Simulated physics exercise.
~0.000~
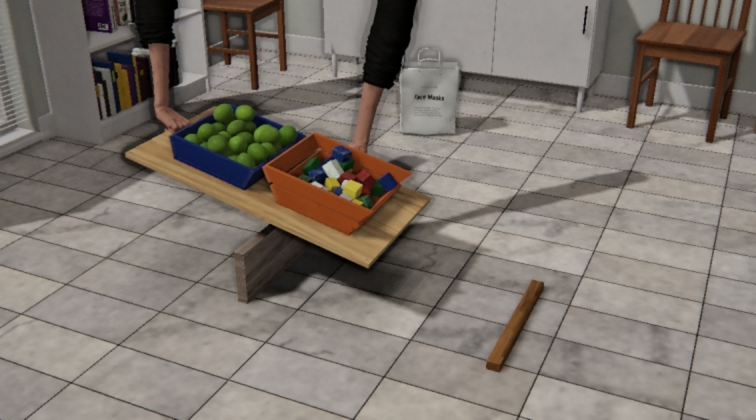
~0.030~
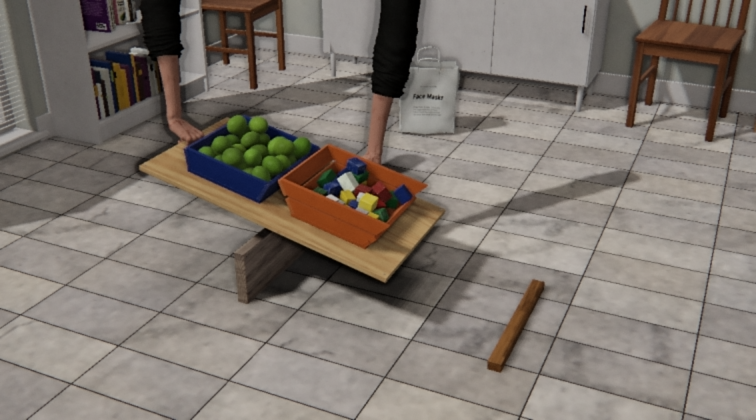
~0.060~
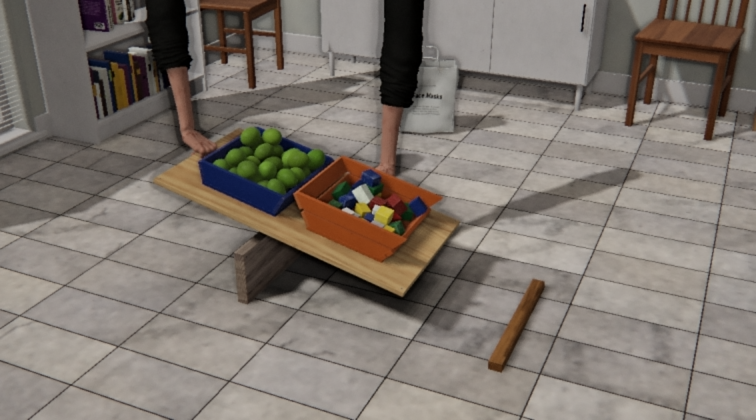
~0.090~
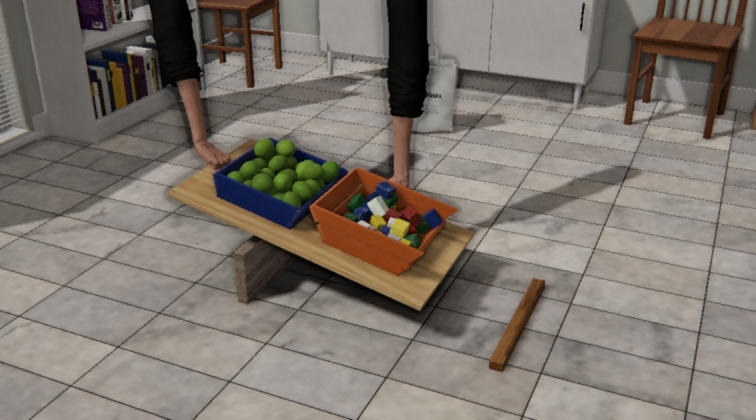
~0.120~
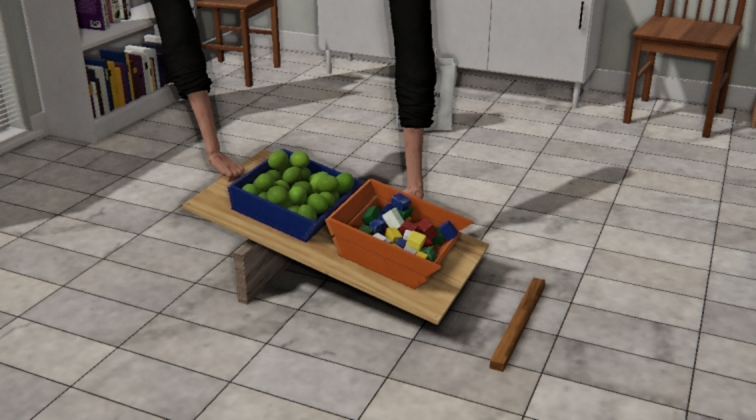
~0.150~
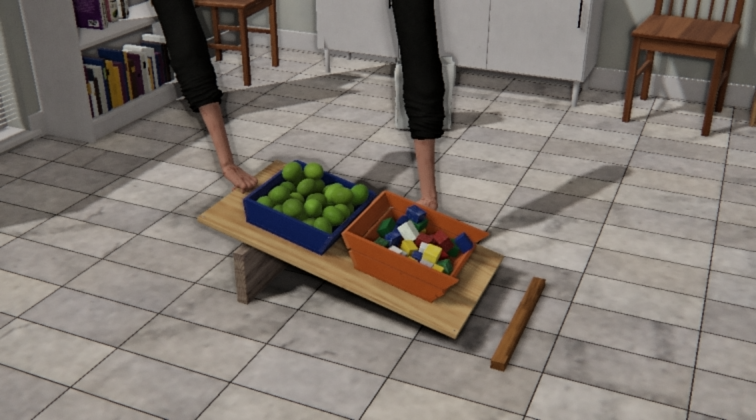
The clip shows two hands holding a tilted wooden board, its right end lower, carrying a blue basket of green fruit and an orange basket of colourful toy blocks, and steadily moving it down and rightward above a tiled floor.
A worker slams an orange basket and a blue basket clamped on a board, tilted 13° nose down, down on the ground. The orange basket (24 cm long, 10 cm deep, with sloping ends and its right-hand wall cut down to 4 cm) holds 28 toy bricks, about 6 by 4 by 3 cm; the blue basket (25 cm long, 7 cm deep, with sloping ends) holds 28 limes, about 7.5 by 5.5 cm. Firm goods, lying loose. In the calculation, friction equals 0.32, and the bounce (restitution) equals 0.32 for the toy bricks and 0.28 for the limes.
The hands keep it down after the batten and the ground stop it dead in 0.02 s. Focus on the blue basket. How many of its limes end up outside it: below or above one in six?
It stays beneath the one-sixth mark.
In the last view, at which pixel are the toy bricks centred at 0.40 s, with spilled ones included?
(473, 282).
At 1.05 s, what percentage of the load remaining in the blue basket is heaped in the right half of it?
About 70 per cent.
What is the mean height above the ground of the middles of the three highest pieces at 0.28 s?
About 28 cm.
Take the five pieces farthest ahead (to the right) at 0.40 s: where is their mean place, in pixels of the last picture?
They are centred near (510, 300).
After 0.20 s, touchdown against the batten.
After 0.28 s, 0 of 28 out of the orange basket and 0 of 28 out of the blue basket.
After 0.40 s, 3 of 28 out of the orange basket and 1 of 28 out of the blue basket.
After 0.62 s, 7 of 28 out of the orange basket and 1 of 28 out of the blue basket.
Outcome (at 1.05 s), 7 of 28 out of the orange basket and 2 of 28 out of the blue basket. Asked share, 2 of 28, 7 per cent.
